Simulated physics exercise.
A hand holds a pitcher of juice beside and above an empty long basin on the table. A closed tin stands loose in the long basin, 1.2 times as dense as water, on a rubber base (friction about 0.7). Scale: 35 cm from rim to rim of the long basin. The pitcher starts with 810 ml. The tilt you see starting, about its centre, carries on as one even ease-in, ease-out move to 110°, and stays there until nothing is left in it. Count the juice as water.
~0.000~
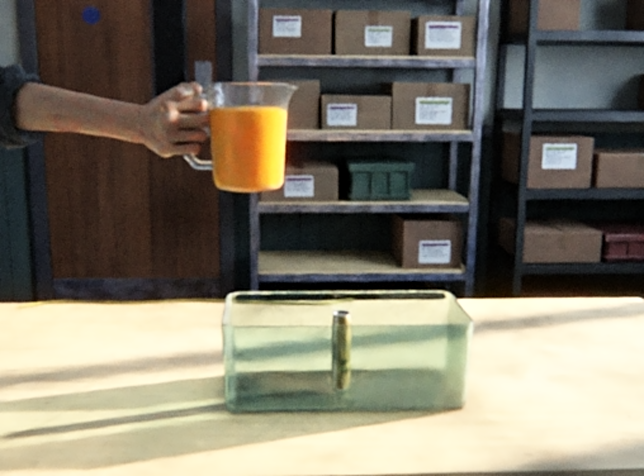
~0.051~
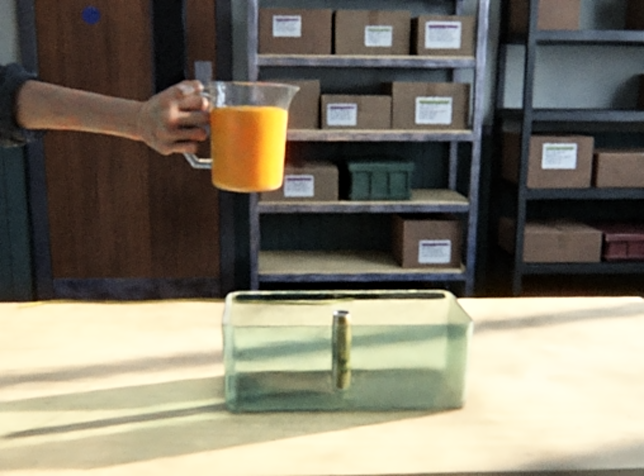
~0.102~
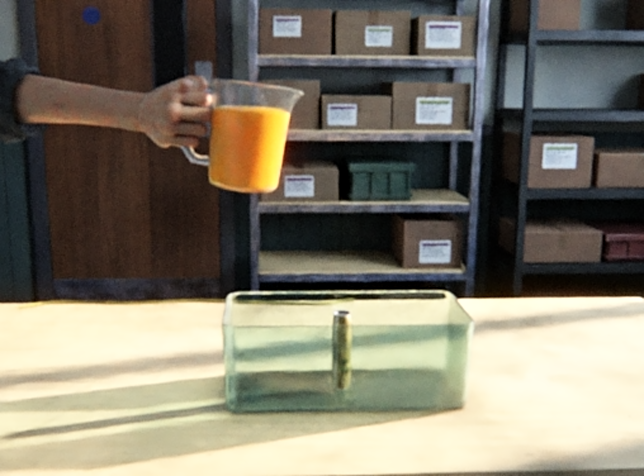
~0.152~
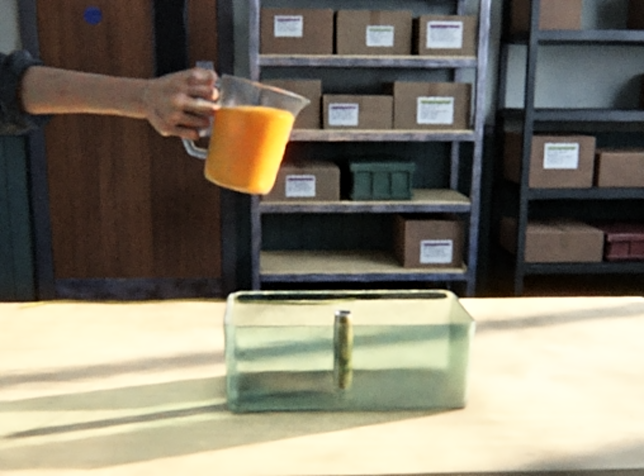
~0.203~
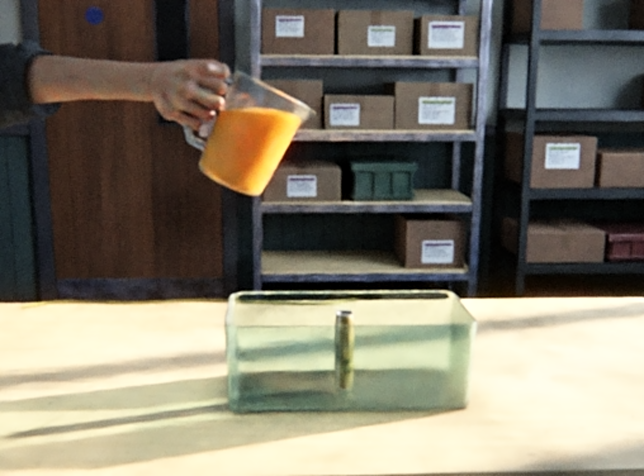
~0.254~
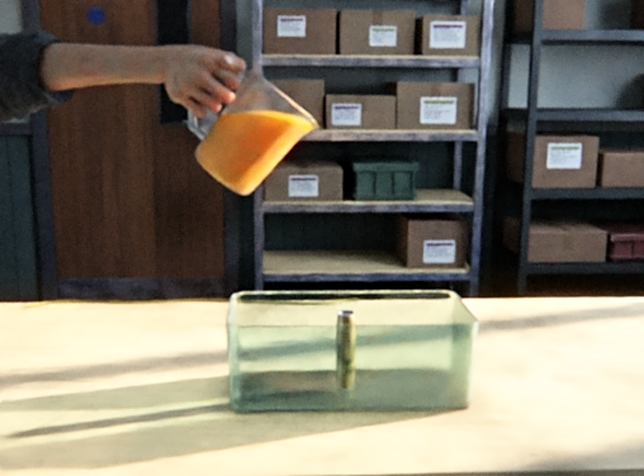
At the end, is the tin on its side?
It stays up.
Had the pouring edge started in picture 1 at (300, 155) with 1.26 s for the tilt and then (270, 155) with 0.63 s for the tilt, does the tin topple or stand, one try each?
First it goes over; then it falls.
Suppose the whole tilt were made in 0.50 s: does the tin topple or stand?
Then it stays up.
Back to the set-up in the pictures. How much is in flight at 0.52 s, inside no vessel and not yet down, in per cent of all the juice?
About 36 per cent.
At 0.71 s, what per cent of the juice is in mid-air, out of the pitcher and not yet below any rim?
Some 32 per cent.
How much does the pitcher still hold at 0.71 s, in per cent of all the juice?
Some 14 per cent.
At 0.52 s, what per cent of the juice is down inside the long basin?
About 3 per cent.
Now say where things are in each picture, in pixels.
It leans 0°; its right rim is at (298, 86); the juice meets the walls at (211, 109) and (284, 109); the long basin's rim runs from (225, 310) to (461, 308); the tin's top is at (342, 316), in the first frame.
It leans 2°; its right rim is at (299, 87); the juice meets the walls at (212, 108) and (285, 110), in the second frame.
It leans 7°; its right rim is at (304, 92); the juice meets the walls at (215, 107) and (287, 111), in the third frame.
It leans 15°; its right rim is at (310, 101); the juice meets the walls at (218, 109) and (292, 113), in the fourth frame.
It leans 26°; its right rim is at (317, 113); the juice meets the walls at (217, 121) and (301, 115), in the fifth frame.
It leans 39°; its right rim is at (322, 128); the juice meets the walls at (210, 130) and (309, 120), in the sixth frame.
Then, 0.52 s in, the tilt is 101° and 61 per cent is still to pour; the tin stands where it began.
Then, 0.71 s in, the tilt is 110° and 15 per cent is still to pour; the tin stands where it began.
Then, 0.91 s in, the tilt is 110° and 1 per cent is still to pour; the tin stands where it began.
Then, 1.13 s in, the tilt is 110° and 0 per cent is still to pour; the tin stands where it began.
Finally, the tin stands where it began.
